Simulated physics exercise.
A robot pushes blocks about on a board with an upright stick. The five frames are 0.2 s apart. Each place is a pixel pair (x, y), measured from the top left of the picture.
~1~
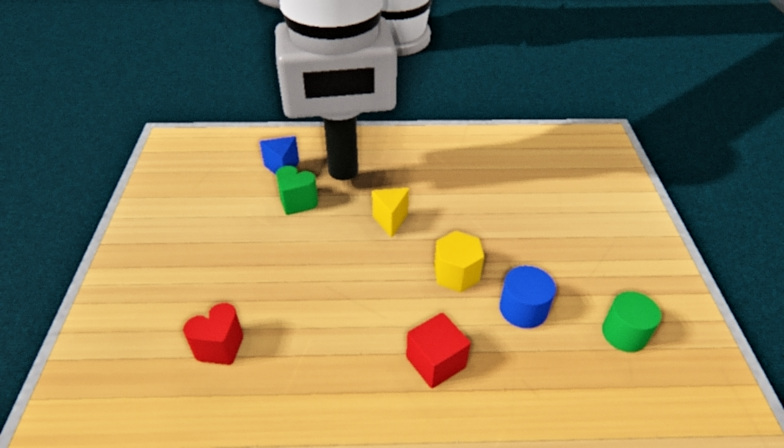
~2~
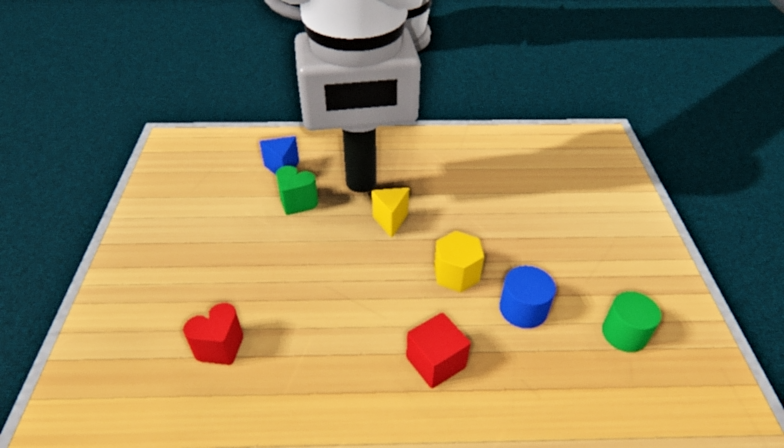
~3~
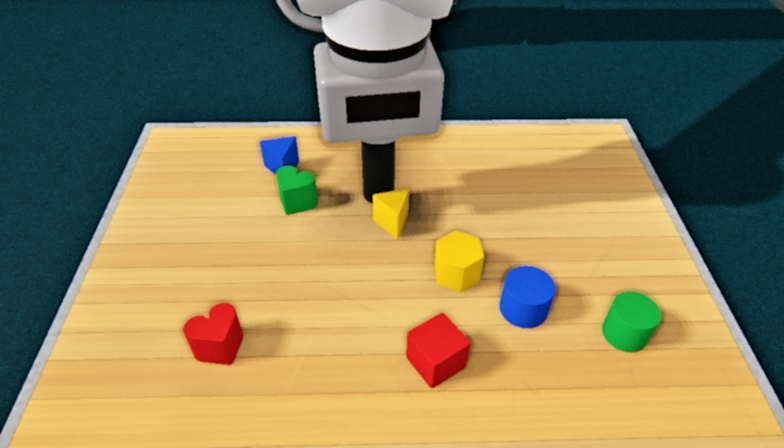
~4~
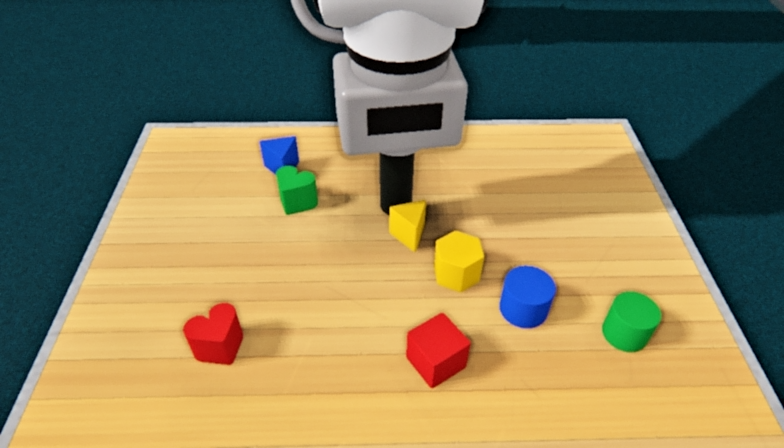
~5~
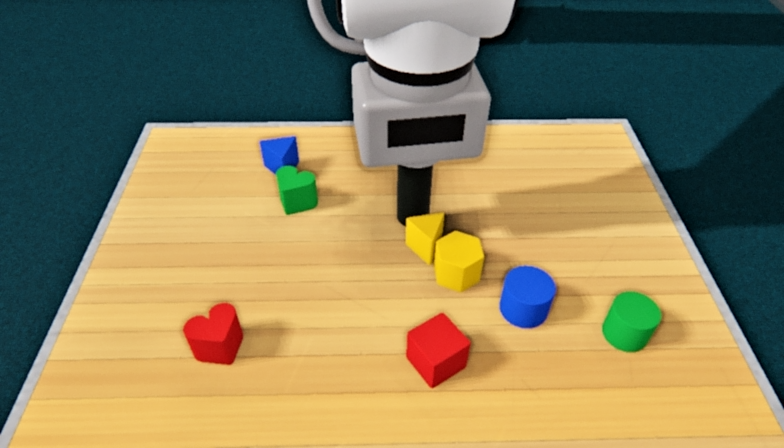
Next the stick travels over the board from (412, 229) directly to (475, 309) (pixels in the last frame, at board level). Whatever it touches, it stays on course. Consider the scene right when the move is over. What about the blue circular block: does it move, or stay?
My prediction: It moves.
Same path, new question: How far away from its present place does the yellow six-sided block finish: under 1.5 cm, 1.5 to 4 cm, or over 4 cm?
Covers over 4 cm.
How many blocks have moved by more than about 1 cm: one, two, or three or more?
Answer: 3+.
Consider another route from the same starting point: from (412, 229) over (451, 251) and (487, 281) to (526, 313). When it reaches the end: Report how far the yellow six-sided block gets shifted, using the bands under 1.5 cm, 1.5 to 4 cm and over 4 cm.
Long: Over 4 cm.
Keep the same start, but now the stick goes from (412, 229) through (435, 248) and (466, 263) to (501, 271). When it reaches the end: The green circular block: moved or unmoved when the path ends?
It holds its position.
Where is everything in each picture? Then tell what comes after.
The first picture shows stick tip at (343, 171); block tops, yellow triangle at (391, 197); red square at (439, 338); yellow six-sided block at (460, 248); blue circular block at (530, 284).
The second picture shows stick at (361, 183); blocks unchanged.
The third picture shows stick at (379, 195); yellow triangle at (393, 199).
The fourth picture shows stick at (396, 206); yellow triangle at (411, 211).
The fifth picture shows stick at (413, 217); yellow triangle at (428, 223); red square at (439, 338); yellow six-sided block at (460, 248); blue circular block at (530, 284).
The first path, step by step. One third of the way, stick at (433, 242); yellow triangle at (440, 251); yellow six-sided block at (474, 261), turned 35° anticlockwise.
Two thirds of the way, stick at (454, 268); yellow triangle at (465, 280); yellow six-sided block at (502, 285), turned 45° anticlockwise; blue circular block at (552, 292).
At the end, stick at (477, 297); yellow triangle at (491, 312), turned 15° anticlockwise; red square in place; yellow six-sided block at (531, 307), turned 65° anticlockwise; blue circular block at (578, 298).
